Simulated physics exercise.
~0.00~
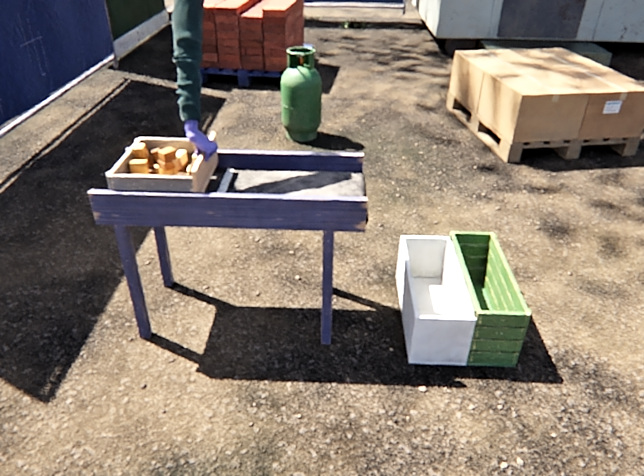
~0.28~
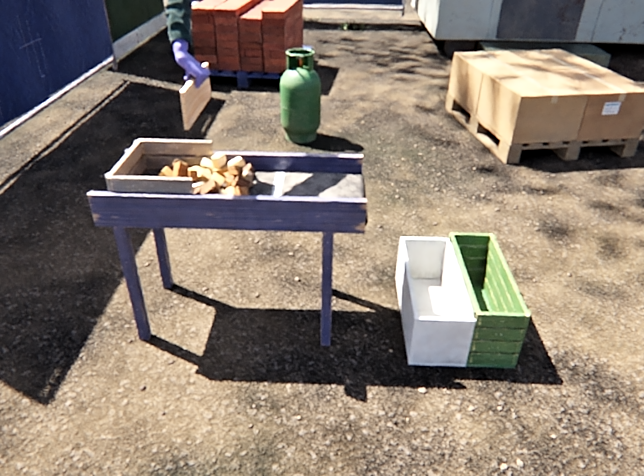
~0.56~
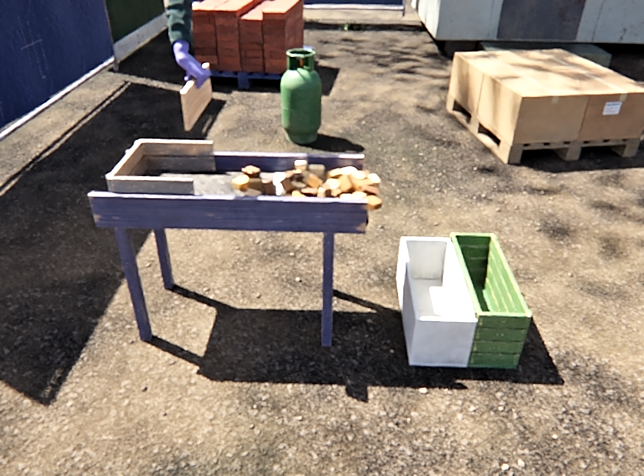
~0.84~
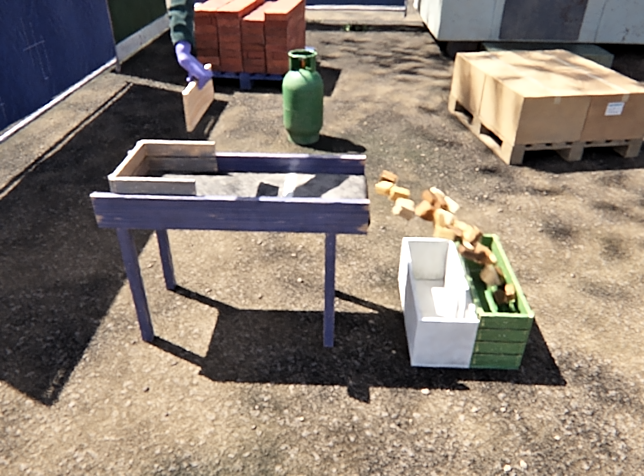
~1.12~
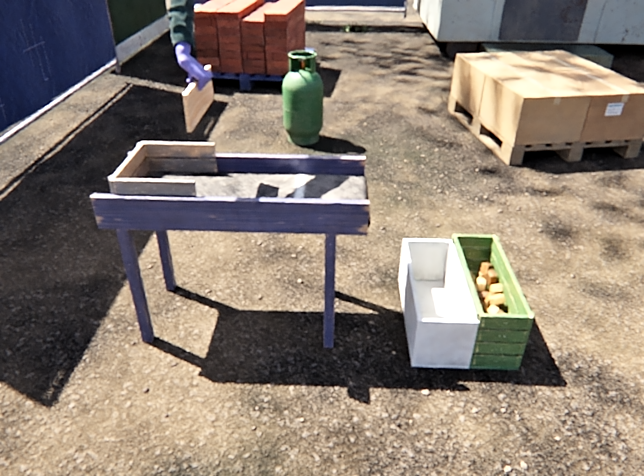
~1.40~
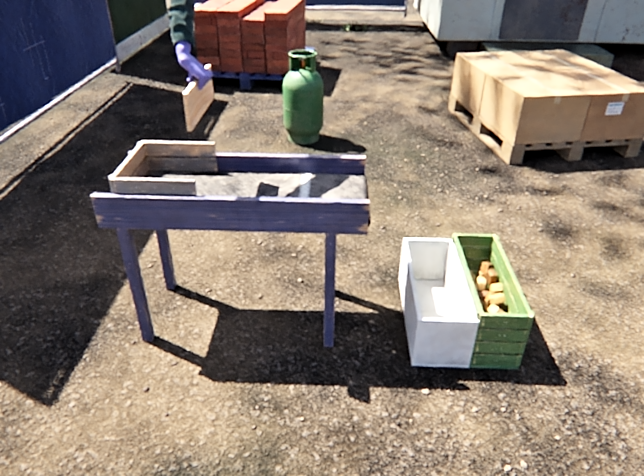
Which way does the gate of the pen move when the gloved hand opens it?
The gate moves up, out of the way of the wooden blocks, and the hand keeps holding it above the belt.
A pile of small wooden blocks slid right along a raised belt after a purple-gloved hand lifted the gate of their pen. They tumbled off the end, passed over the white tote and all landed in the green one beyond it.
